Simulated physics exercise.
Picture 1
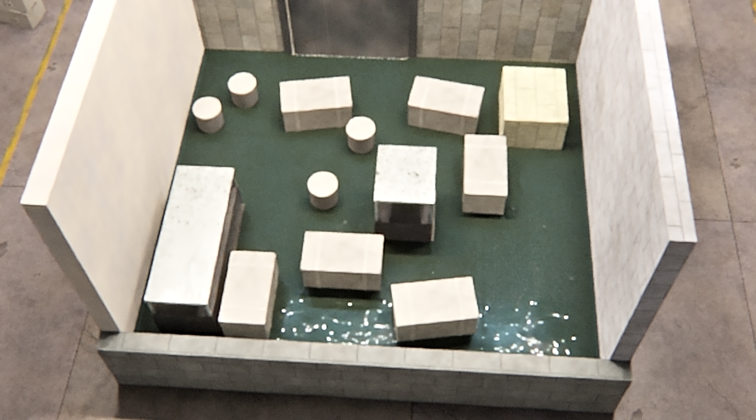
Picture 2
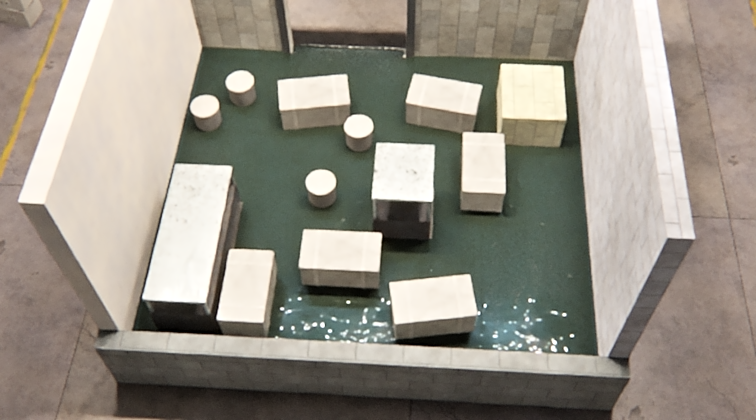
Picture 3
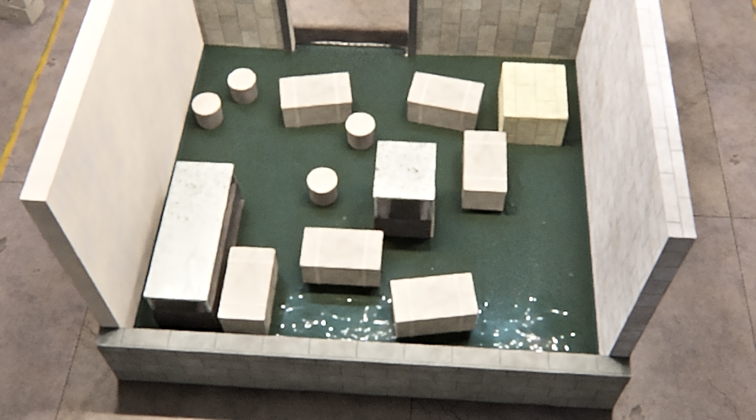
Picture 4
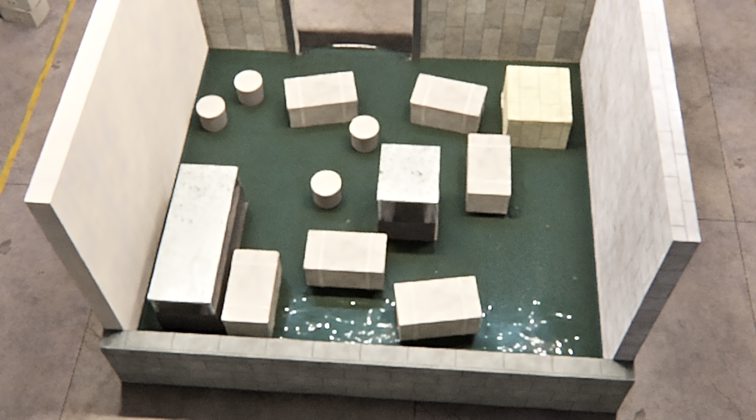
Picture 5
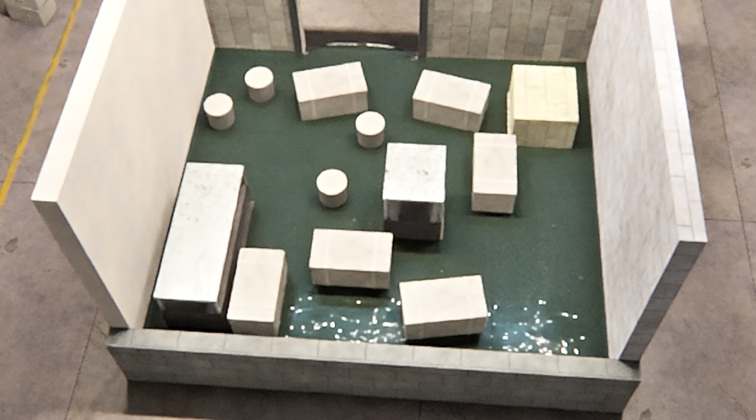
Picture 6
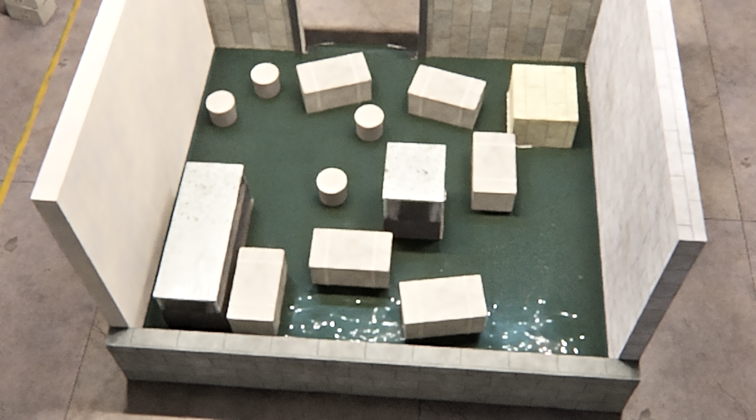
Pale blocks and short round pieces sat scattered in dark green water inside a walled enclosure as the doorway at the back opened, then a few pieces near the back shifted slightly while glints flickered in front.
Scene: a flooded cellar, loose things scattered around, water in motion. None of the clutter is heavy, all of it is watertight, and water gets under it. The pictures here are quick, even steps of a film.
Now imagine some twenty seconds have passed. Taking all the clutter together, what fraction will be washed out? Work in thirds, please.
That would be two thirds or more.
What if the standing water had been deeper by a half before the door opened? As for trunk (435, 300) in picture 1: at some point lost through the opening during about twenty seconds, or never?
It does not get out.
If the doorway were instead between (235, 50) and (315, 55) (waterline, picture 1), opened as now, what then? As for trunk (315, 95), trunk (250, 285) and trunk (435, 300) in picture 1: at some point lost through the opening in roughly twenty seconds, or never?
In the order given, it's escaped, remains behind, remains behind.
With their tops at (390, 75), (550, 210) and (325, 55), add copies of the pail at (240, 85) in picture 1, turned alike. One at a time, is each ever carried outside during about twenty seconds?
First escapes, second doesn't escape, third escapes.
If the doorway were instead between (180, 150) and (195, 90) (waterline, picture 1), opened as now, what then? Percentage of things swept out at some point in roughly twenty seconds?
My figure is 60 %.
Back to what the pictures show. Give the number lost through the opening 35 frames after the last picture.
The number comes to 7.
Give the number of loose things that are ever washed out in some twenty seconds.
The count is 8.
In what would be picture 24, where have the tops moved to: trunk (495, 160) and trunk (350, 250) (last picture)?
About (405, 61) and (333, 178).
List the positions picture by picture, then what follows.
A trunk at (316, 94), afloat; a pail at (242, 83), afloat; 0 of 10 have shifted, in the first picture.
A trunk at (314, 92), afloat; a pail at (240, 81) floats; 0 of 10 have shifted, in the second picture.
A trunk at (315, 90), afloat; a pail at (242, 79), afloat; 0 of 10 have shifted, in the third picture.
A trunk at (320, 90), afloat, close to its start; a pail at (248, 81), afloat, close to its start; 1 of 10 have shifted, in the fourth picture.
A trunk at (330, 81) floats, close to its start; a pail at (259, 77), afloat, close to its start; 4 of 10 have shifted, in the fifth picture.
A trunk at (334, 72) floats, a stride from its start; a pail at (265, 73) floats, close to its start; 5 of 10 have shifted, in the sixth picture.
A moment on, 1 of 10 are out; 9 afloat.
Next, 4 of 10 are out; 6 afloat.
Later, 7 of 10 are out; 3 afloat.
In the end, 8 of 10 are out; 2 afloat.
